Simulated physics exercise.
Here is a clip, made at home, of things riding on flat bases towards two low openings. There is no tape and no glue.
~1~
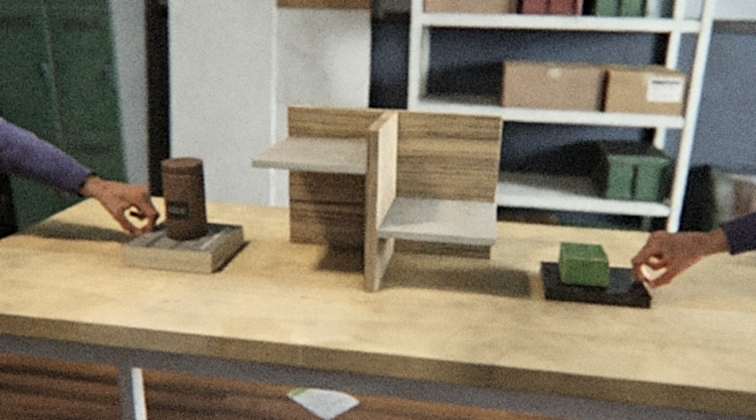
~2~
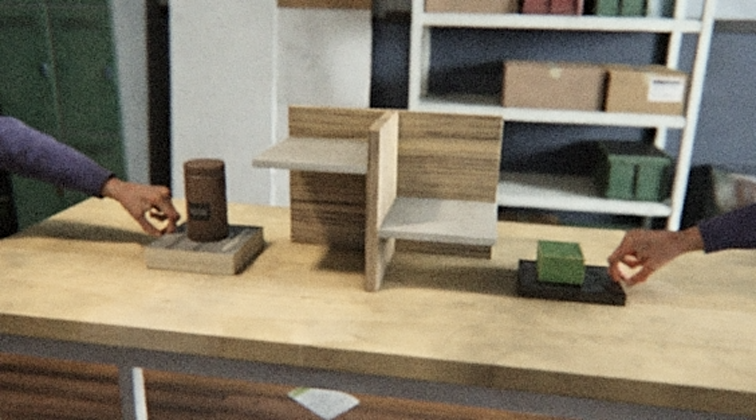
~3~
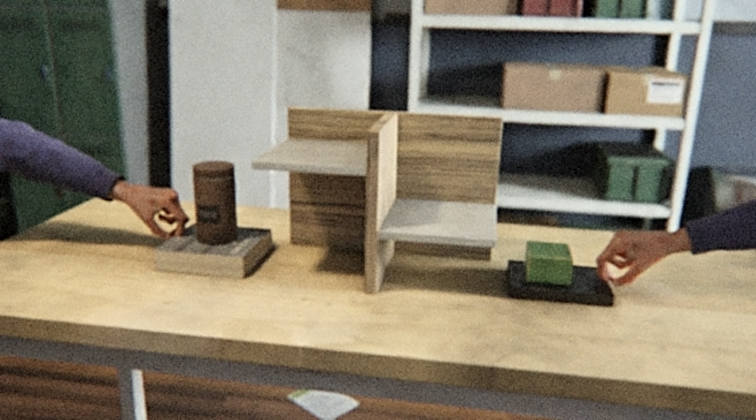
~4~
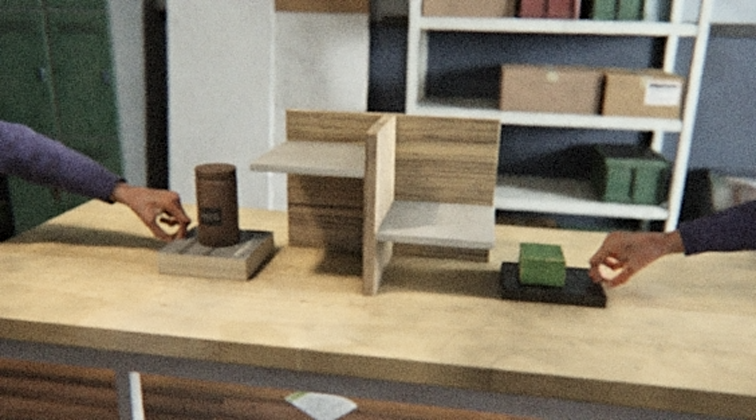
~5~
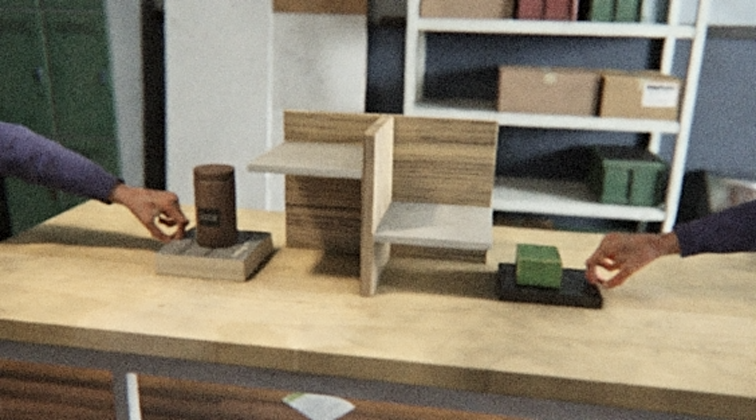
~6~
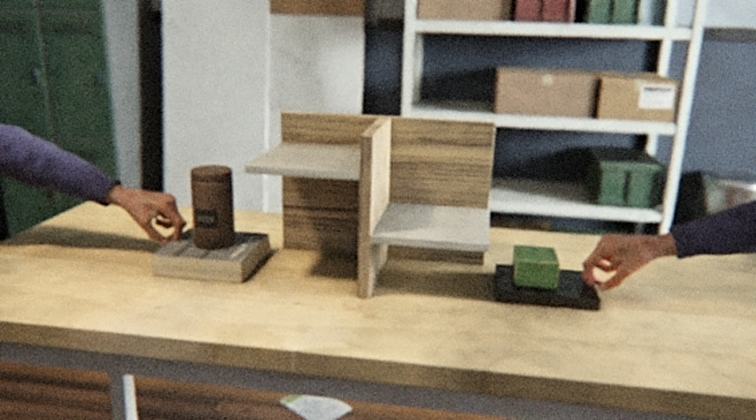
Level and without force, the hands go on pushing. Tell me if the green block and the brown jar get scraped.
Green block: Fits under; brown jar: Fits under.
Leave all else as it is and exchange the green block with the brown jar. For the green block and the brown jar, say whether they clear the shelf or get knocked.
The green block goes under, while the brown jar hits the shelf.
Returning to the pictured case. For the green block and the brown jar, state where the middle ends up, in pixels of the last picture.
(428, 258) and (309, 214).
Then, 0.70 s after the last picture, green block riding along near (499, 264); brown jar riding along near (238, 209).
Then, 1.26 s after the last picture, green block riding along near (455, 260); brown jar riding along near (269, 212).
At rest, the green block passes below, near (428, 258); the brown jar passes below, near (309, 214).
